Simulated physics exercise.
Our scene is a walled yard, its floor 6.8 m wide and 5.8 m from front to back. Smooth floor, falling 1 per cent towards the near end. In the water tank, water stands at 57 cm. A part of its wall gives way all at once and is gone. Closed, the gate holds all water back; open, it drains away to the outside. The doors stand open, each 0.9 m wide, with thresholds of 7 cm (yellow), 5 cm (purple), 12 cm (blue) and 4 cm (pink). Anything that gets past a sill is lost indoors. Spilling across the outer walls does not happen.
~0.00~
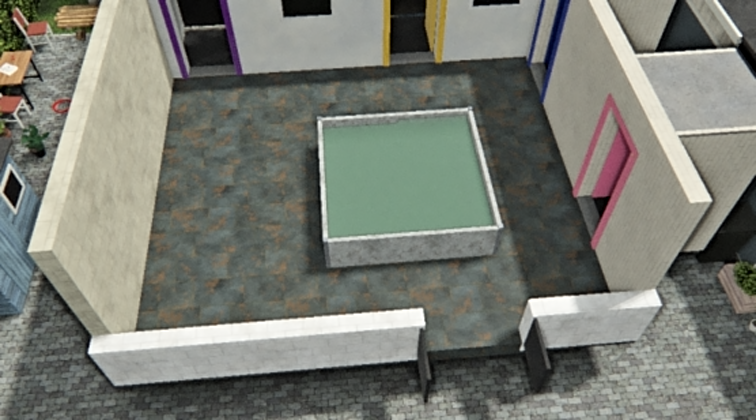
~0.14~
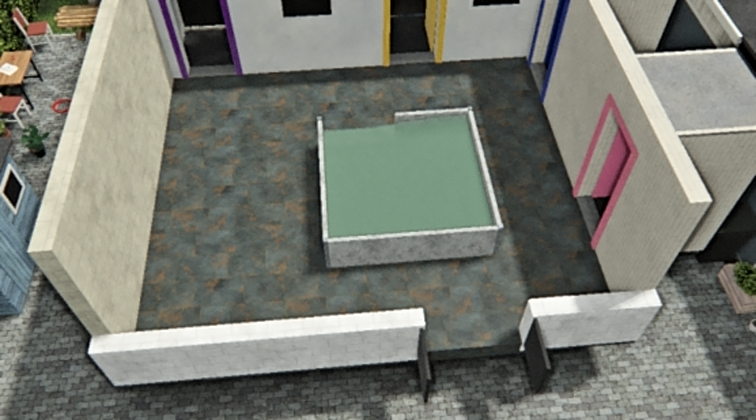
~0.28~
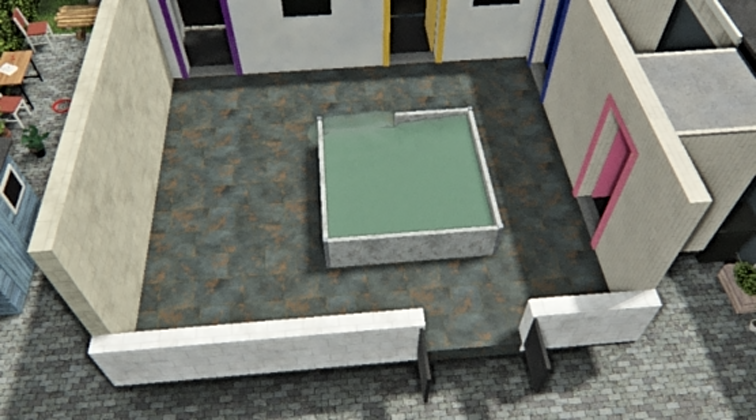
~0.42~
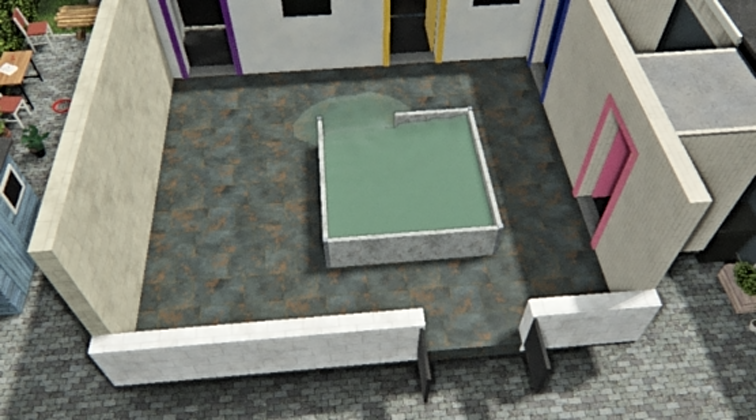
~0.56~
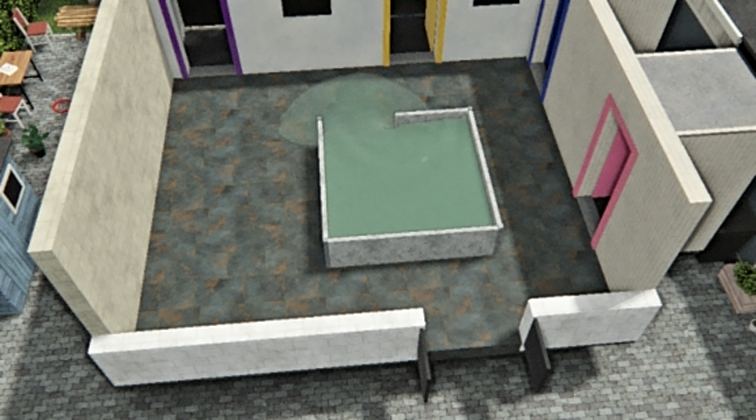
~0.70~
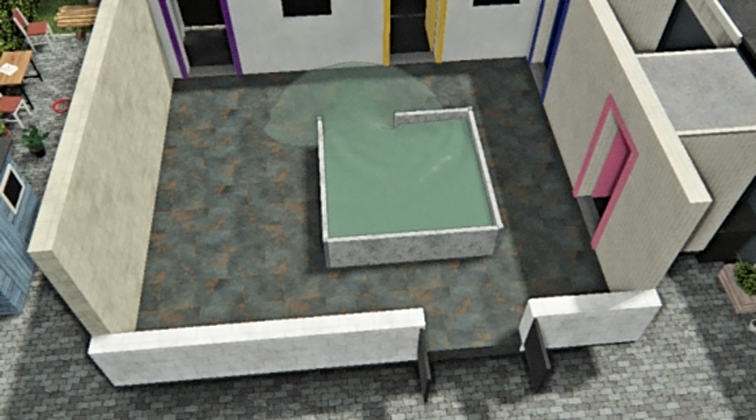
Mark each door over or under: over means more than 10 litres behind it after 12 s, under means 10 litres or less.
Yellow door over, purple door over, blue door over, pink door over.
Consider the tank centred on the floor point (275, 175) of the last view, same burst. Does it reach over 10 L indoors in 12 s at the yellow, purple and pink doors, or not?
Well, yellow ends up inside the mark, purple ends up beyond the mark and pink ends up inside the mark.
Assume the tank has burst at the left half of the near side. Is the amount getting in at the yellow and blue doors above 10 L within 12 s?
Yellow: Within the limit; blue: Within the limit.
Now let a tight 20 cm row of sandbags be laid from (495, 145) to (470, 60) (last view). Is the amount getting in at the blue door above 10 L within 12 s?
After that, blue comes out fine.
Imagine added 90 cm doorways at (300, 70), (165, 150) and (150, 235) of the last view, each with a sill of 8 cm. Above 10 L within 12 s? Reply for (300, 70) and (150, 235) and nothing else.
Order as listed: Surpassed and respected.
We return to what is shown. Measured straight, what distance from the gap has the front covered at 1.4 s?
Roughly 2.8 metres out.
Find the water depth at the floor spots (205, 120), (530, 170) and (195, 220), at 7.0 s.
Roughly 12, 4, 5 cm.
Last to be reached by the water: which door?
The pink door is last.
After 1.4 s water covers 20 % of the floor and is deepest (34 cm) near (341, 142); yellow door 16 cm at the sill, 8 L in, purple door not reached, blue door not reached, pink door not reached.
After 2.2 s water covers 25 % of the floor and is deepest (36 cm) near (336, 73); yellow door 16 cm at the sill, 35 L in, purple door 12 cm at the sill, 2 L in, blue door not reached, pink door not reached.
After 3.5 s water covers 45 % of the floor and is deepest (27 cm) near (172, 97); yellow door 15 cm at the sill, 85 L in, purple door 16 cm at the sill, 36 L in, blue door 19 cm at the sill, 11 L in, pink door not reached.
After 7.0 s water covers 90 % of the floor and is deepest (16 cm) near (172, 97); yellow door 9 cm at the sill, 133 L in, purple door 12 cm at the sill, 154 L in, blue door 12 cm at the sill, 54 L in, pink door 3 cm at the sill, 0 L in.
After 12.0 s water covers 95 % of the floor and is deepest (14 cm) near (536, 325); yellow door 5 cm at the sill, 138 L in, purple door 7 cm at the sill, 210 L in, blue door 7 cm at the sill, 56 L in, pink door 11 cm at the sill, 27 L in.
